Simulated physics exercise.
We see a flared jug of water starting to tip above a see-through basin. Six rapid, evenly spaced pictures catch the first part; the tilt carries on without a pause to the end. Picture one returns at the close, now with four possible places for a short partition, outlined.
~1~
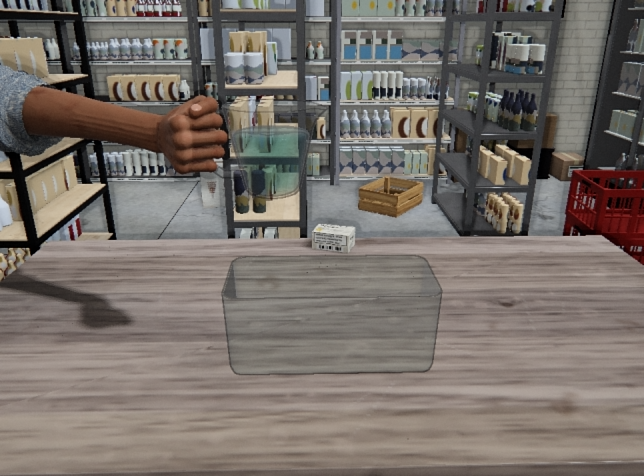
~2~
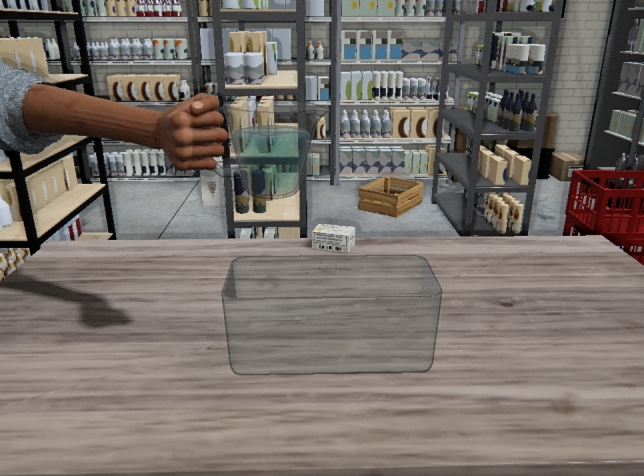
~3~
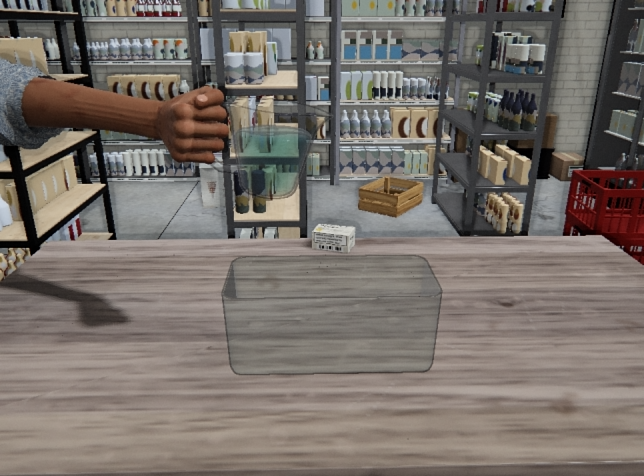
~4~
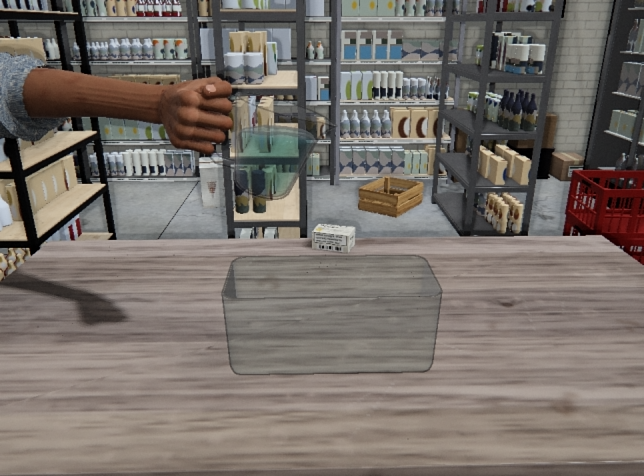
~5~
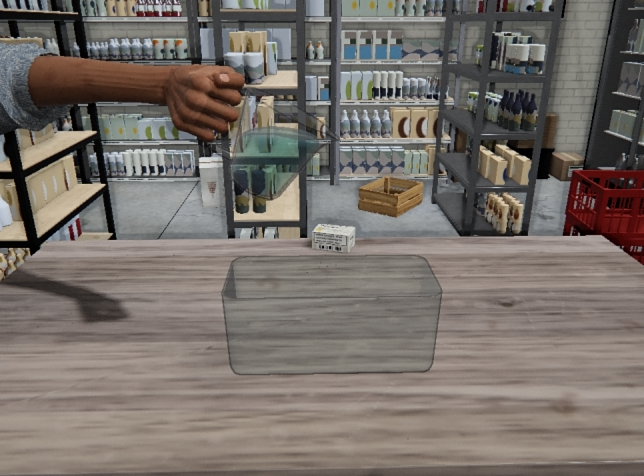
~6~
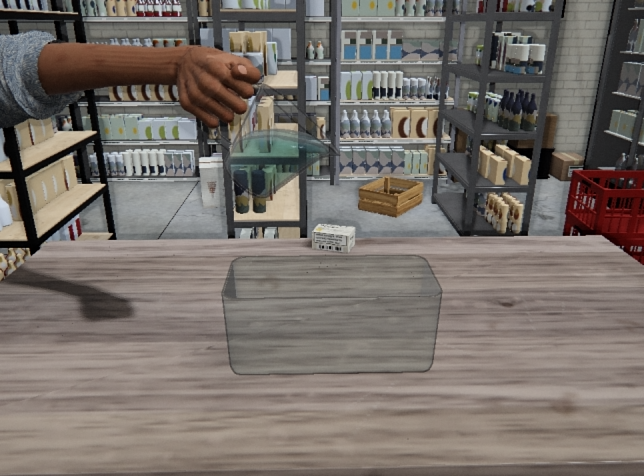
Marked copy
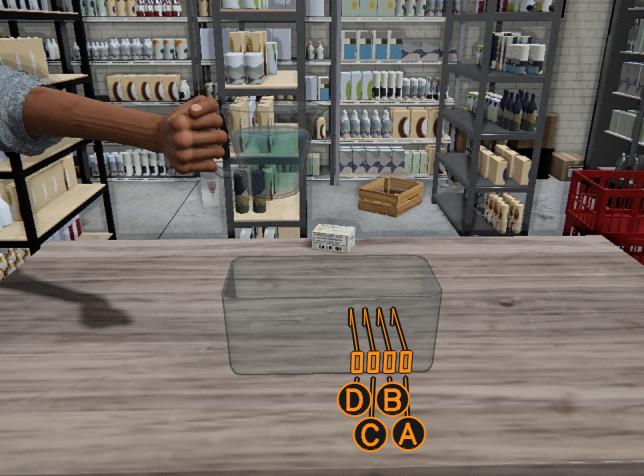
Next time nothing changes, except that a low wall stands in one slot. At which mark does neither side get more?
Place C does it best.
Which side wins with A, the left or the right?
More ends on the left.
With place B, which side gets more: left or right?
More ends on the left.
On the marked copy, A at (405, 377); B at (389, 377); C at (373, 377); D at (357, 378).
If A is chosen, about 82 % ends left of the wall and 10 % right of it; 8 % is lost outside.
If B is chosen, about 81 % ends left of the wall and 13 % right of it; 6 % is lost outside.
If C is chosen, about 44 % ends left of the wall and 53 % right of it; 3 % is lost outside.
If D is chosen, about 17 % ends left of the wall and 78 % right of it; 5 % is lost outside.
